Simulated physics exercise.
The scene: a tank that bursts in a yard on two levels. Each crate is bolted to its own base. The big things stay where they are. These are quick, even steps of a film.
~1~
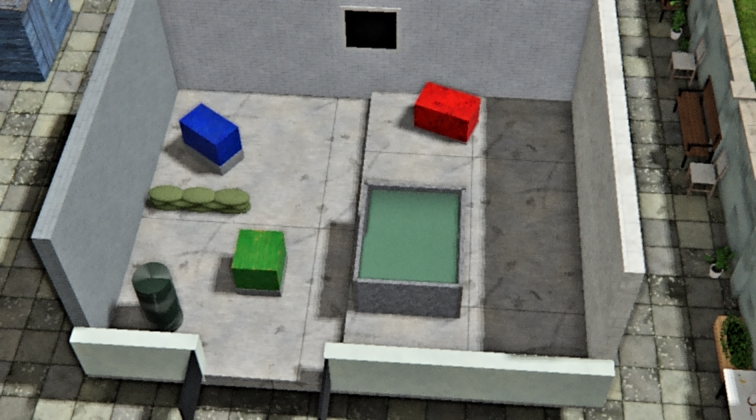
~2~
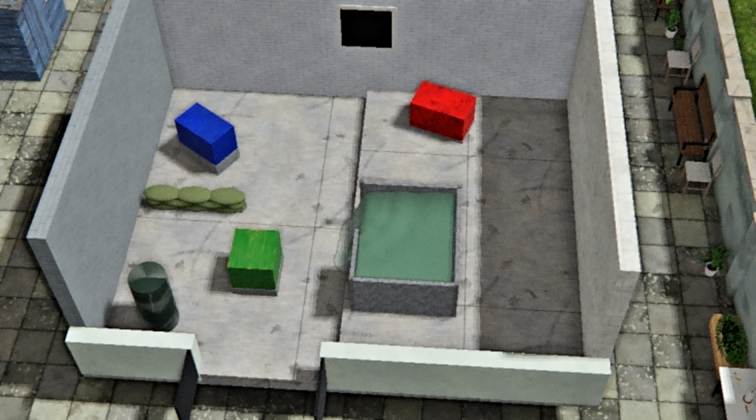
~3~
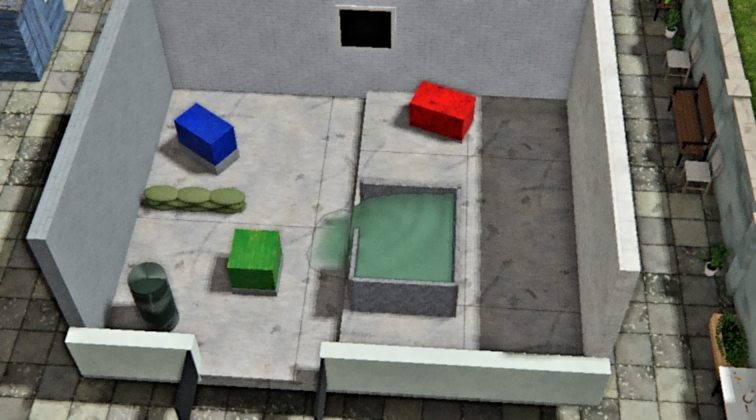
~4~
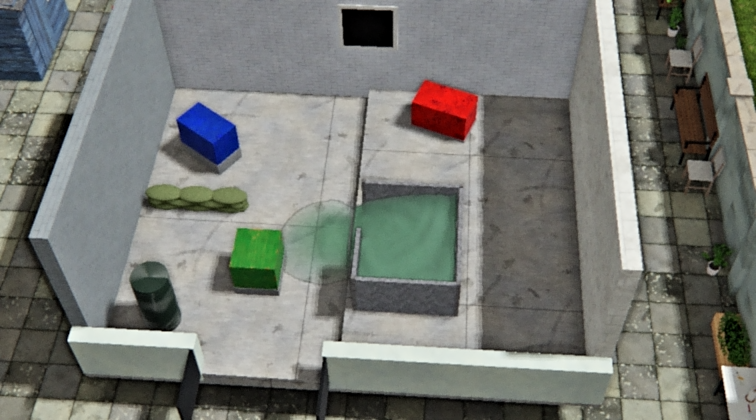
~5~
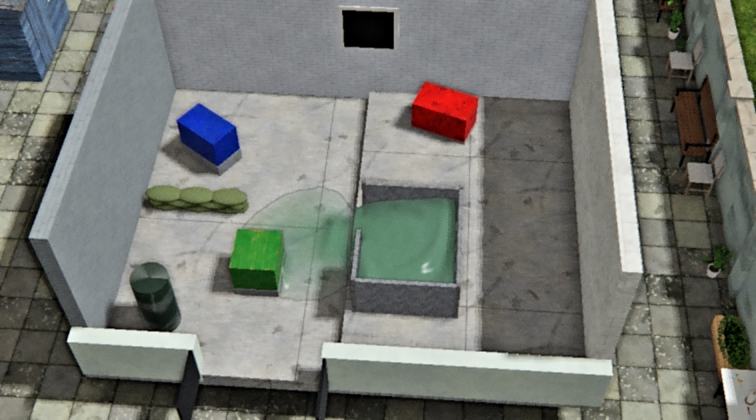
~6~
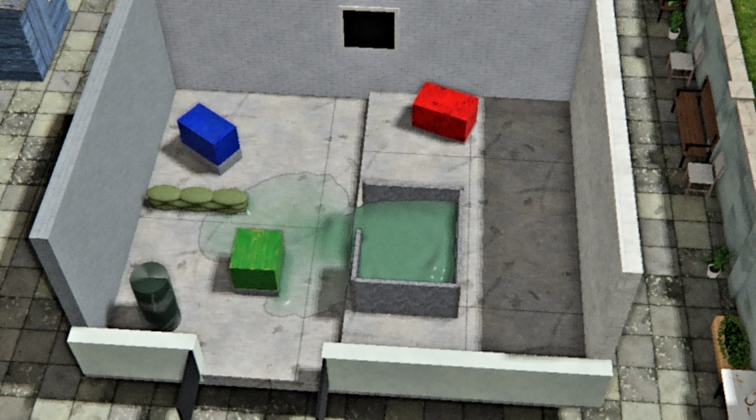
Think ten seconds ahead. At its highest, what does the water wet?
In the end: The blue crate is soaked; the red crate keeps dry; the green crate is soaked.
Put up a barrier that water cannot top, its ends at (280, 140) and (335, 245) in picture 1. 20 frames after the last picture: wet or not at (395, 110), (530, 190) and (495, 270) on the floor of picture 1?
In turn: Clear, free of water, free of water.
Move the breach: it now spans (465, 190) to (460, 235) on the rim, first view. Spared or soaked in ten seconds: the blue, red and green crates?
One by one: Blue escapes it, red ends up wet, green is spared.
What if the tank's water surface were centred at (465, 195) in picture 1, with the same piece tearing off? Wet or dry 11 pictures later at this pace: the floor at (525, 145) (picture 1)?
Answer: Free of water.
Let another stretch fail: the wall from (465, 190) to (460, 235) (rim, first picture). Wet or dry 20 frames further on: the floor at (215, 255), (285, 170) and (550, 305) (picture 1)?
In turn: Free of water, no water, flooded.
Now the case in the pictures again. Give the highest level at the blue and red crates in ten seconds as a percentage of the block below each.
In turn 140 and 0 per cent.
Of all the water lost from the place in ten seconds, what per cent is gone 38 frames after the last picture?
Close to 55 %.
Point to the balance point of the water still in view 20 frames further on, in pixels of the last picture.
Around (275, 230).
A moment on, water covers 25 % of the floor; the blue crate water round its plinth, the red crate not reached, the green crate water round its plinth.
Next, water covers 35 % of the floor; the blue crate water round its plinth, the red crate not reached, the green crate water round its plinth.
Then, water covers 45 % of the floor; the blue crate water round its plinth, the red crate not reached, the green crate water round its plinth.
Later, water covers 50 % of the floor; the blue crate water round its plinth, the red crate not reached, the green crate water round its plinth.
In the end, water covers 55 % of the floor; the blue crate was topped, the red crate stayed above the water, the green crate was topped.
